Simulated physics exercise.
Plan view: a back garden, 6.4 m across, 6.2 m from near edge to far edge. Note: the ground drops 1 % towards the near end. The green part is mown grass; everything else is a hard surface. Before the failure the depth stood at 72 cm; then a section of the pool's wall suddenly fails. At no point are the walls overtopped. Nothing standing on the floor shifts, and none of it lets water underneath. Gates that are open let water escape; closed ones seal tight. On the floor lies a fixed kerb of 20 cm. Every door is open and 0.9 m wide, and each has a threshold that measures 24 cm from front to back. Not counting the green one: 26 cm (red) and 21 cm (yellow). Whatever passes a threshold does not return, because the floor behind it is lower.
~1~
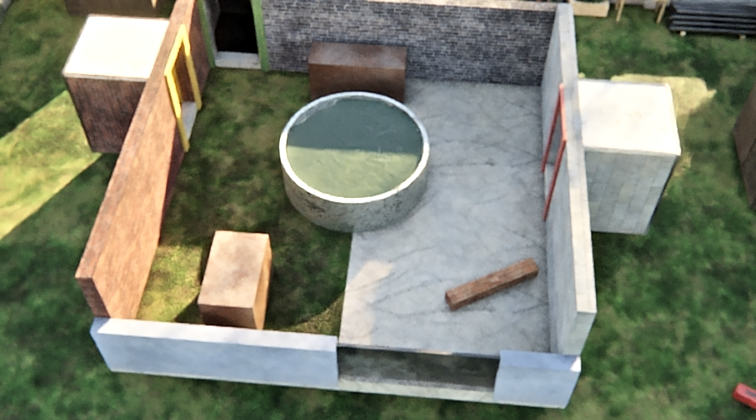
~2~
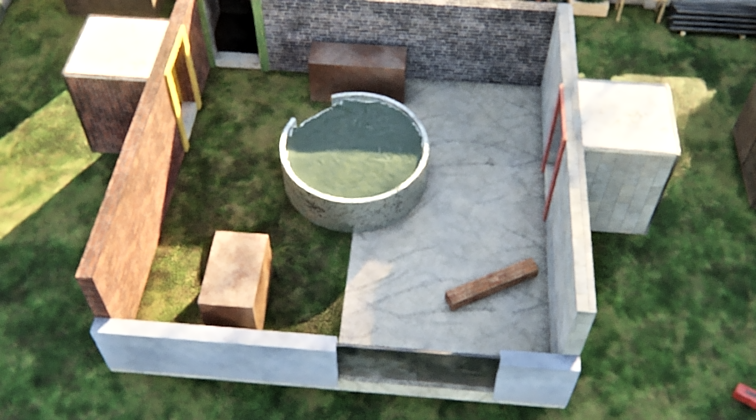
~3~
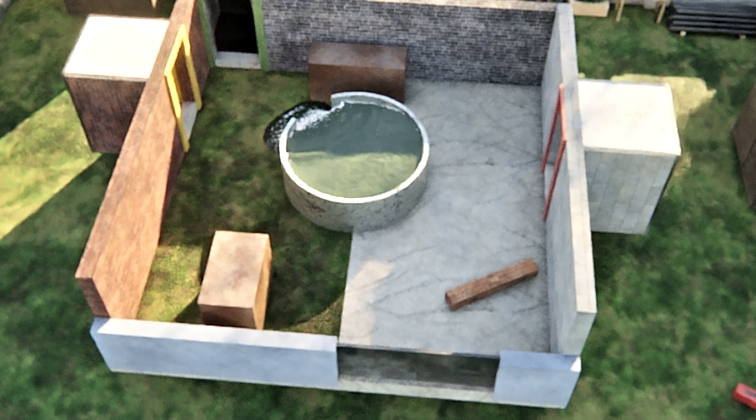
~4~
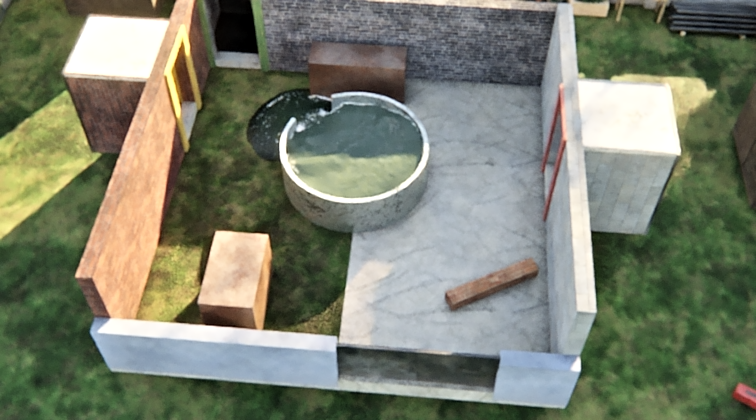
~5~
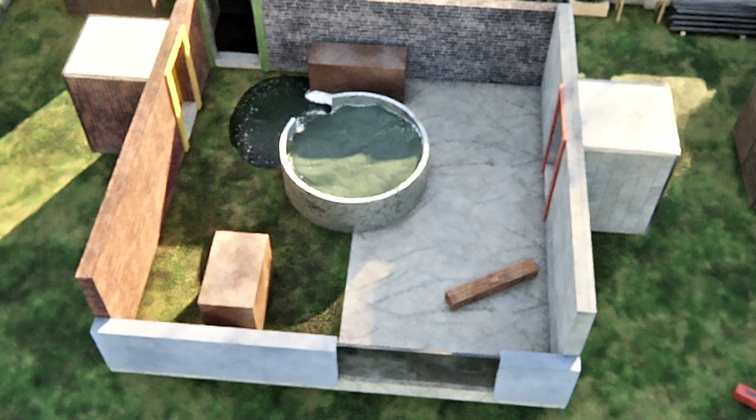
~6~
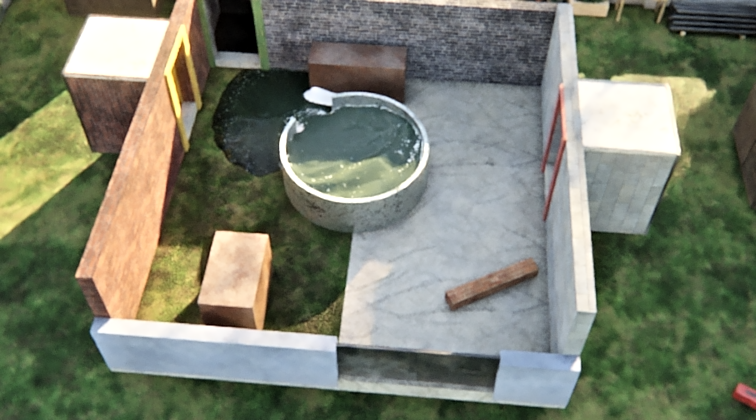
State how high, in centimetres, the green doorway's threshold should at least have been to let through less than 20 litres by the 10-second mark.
At least some 32 cm.
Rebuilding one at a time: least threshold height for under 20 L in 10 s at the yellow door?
At yellow, about 20 cm.
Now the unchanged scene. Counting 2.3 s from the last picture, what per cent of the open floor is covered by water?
I'd say near 35 percent is wet.
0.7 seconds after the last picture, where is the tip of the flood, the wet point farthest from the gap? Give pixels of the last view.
Pixel close to (211, 68).
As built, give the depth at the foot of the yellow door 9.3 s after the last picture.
About 11.5 centimetres deep.
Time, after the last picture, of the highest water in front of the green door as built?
Approximately 1.6 s.
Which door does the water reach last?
The red door.
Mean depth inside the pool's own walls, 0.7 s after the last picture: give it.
The average depth is some 54 cm.
Then, 0.7 s after the last picture water covers 20 % of the floor, deepest (42 cm) near (220, 69); 28 cm at the green door, 1 litre in over its 17 cm threshold.
Then, 2.3 s after the last picture water covers 35 % of the floor, deepest (30 cm) near (220, 69); 28 cm at the green door, 114 litres in over its 17 cm threshold.
Then, 9.3 s after the last picture water covers 95 % of the floor, deepest (17 cm) near (127, 348); 12 cm at the green door, 185 litres in over its 17 cm threshold.
At the green door as built, the water peaked near 36 cm, 1.5 s after the last picture.
With a threshold of 26 cm, 49 litres would have come in within the 10 s; with 35.5 cm, 9 litres. So under 20 litres takes about 32 cm.
